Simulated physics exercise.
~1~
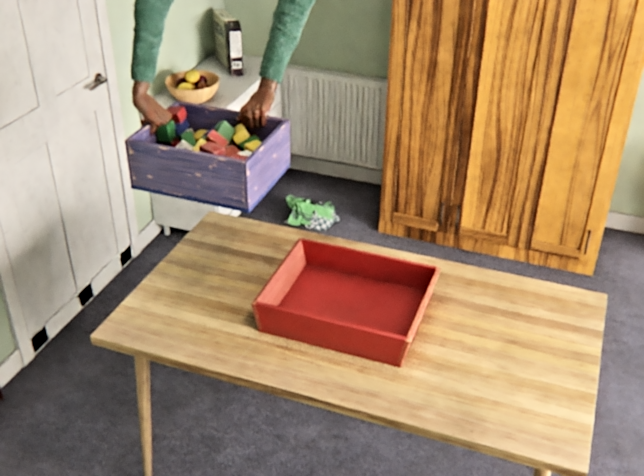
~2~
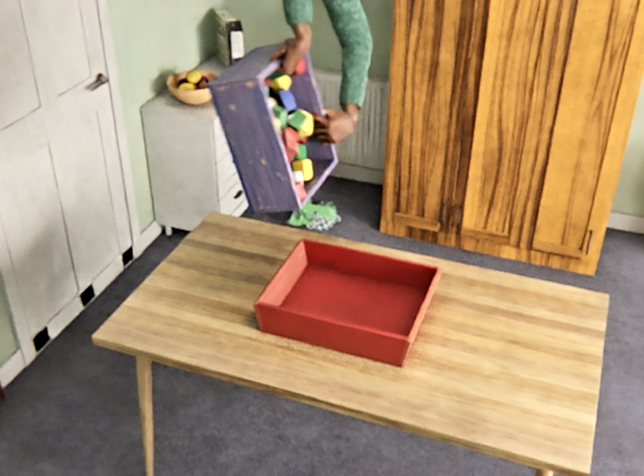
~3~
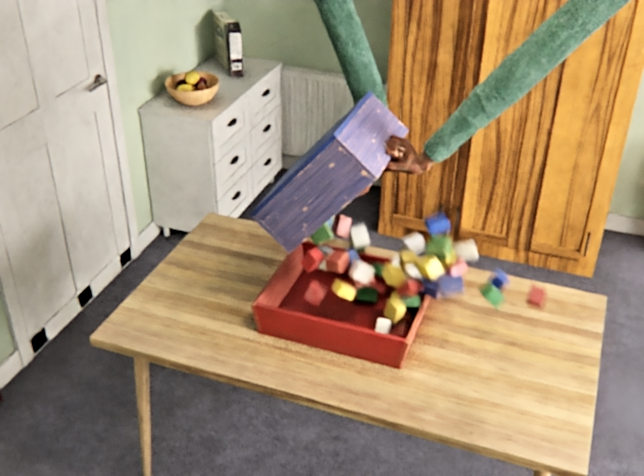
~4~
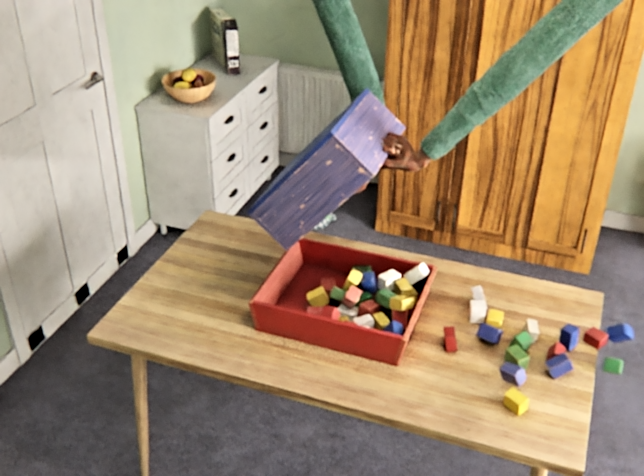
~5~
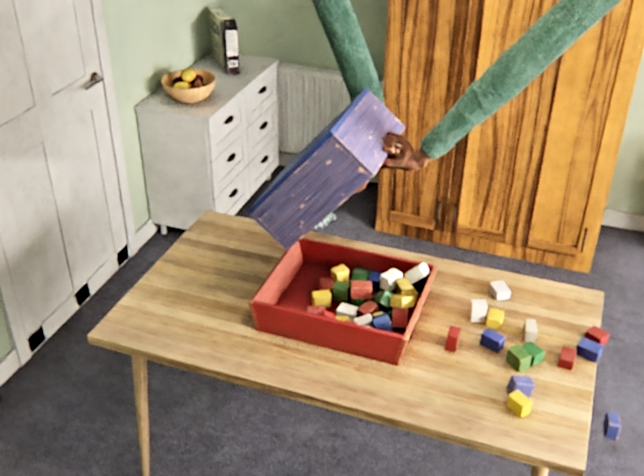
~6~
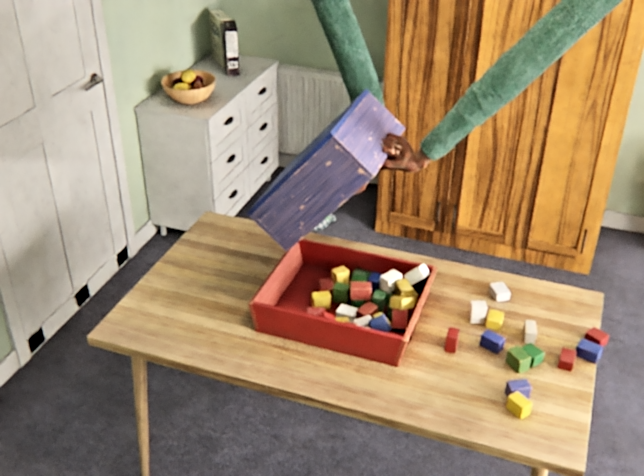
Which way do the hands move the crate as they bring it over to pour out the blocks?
The hands move the blue crate to the right, tipping it over the red tray.
